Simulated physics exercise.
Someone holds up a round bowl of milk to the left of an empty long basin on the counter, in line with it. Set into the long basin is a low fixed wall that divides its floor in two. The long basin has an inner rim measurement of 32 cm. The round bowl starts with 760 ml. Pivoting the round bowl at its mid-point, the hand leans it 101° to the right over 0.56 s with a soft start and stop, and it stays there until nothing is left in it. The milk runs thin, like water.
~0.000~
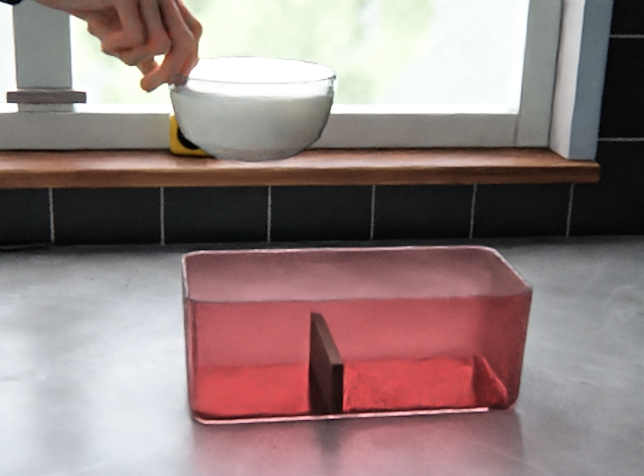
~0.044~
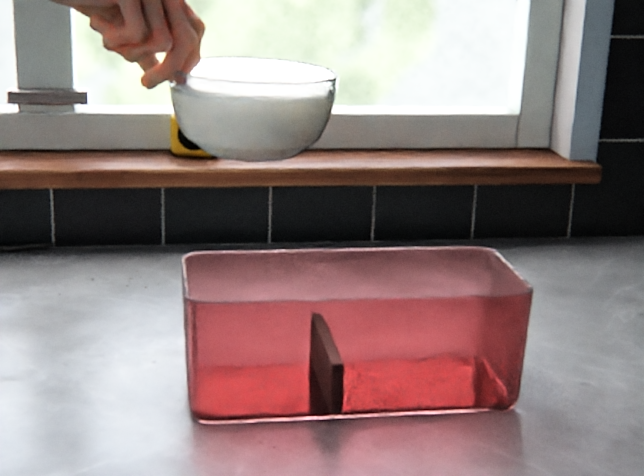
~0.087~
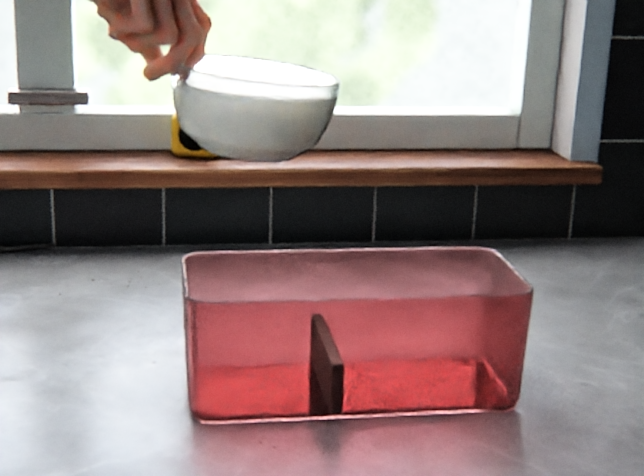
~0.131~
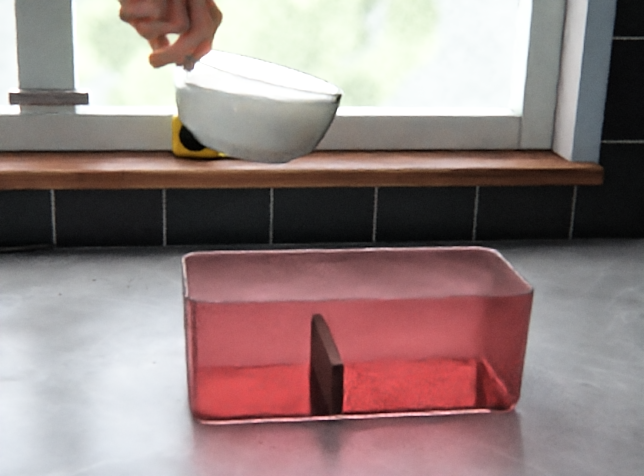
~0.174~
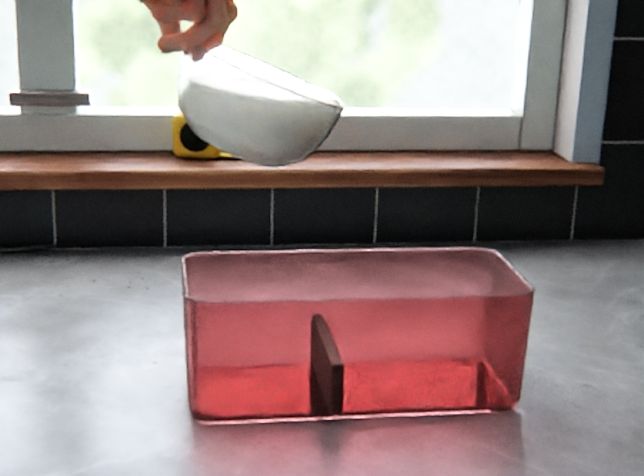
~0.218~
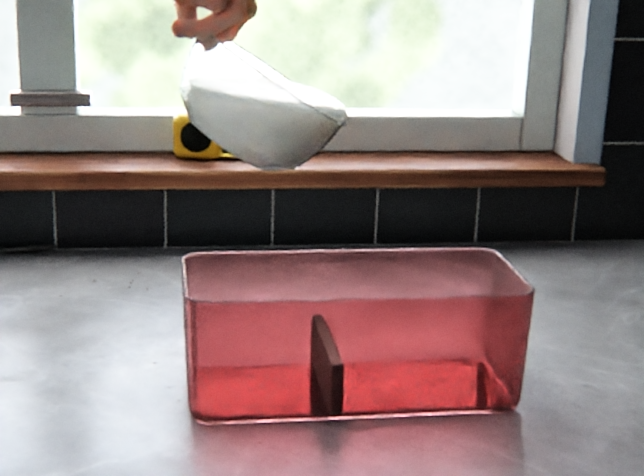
At first, a hand holds a round bowl of milk level in front of a window, above a long reddish basin with a dividing wall on the counter. The hand then leans the bowl to the right, slightly and then more steeply, raising its left side while the basin stays still.
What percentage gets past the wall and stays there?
About 86 per cent.
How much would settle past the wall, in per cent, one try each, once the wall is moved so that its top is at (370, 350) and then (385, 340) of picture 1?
The first try gives 50 percent and the second 40 percent.
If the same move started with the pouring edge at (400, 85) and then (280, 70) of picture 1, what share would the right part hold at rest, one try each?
I'd say 85 percent on the first go, 55 percent on the next.
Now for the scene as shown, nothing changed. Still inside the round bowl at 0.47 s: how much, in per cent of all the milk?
I'd estimate some 18 % remains.
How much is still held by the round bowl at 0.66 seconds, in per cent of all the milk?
Roughly 2 percent remains.
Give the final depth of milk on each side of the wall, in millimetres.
Some 6 mm on the left and some 28 mm on the right.
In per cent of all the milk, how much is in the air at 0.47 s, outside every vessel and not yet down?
It comes to roughly 50 per cent.
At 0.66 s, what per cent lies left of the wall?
Near 8 in a hundred.
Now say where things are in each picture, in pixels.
In the first frame, it leans 0°; its right rim is at (334, 73); the milk meets the walls at (171, 85) and (330, 85); the long basin's rim runs from (185, 278) to (513, 270); the wall's top is at (326, 338).
In the second frame, it leans 2°; its right rim is at (335, 75); the milk meets the walls at (173, 84) and (330, 86).
In the third frame, it leans 6°; its right rim is at (338, 81); the milk meets the walls at (175, 81) and (332, 89).
In the fourth frame, it leans 13°; its right rim is at (340, 92); the milk meets the walls at (178, 79) and (335, 92).
In the fifth frame, it leans 22°; its right rim is at (341, 106); the milk meets the walls at (182, 78) and (340, 96).
In the sixth frame, it leans 33°; its right rim is at (339, 122); the milk meets the walls at (184, 82) and (336, 106); 5 per cent is over the edge.
Then, 0.47 s in, the tilt is 95° and 19 per cent is still to pour, 0 is left of the wall and 31 right of it.
Then, 0.66 s in, the tilt is 101° and 2 per cent is still to pour, 8 is left of the wall and 81 right of it.
Then, 0.85 s in, the tilt is 101° and 0 per cent is still to pour, 12 is left of the wall and 85 right of it.
Then, 1.06 s in, the tilt is 101° and 0 per cent is still to pour, 12 is left of the wall and 86 right of it.
Finally, 12 per cent lies left of the wall, 86 right of it and 2 outside.
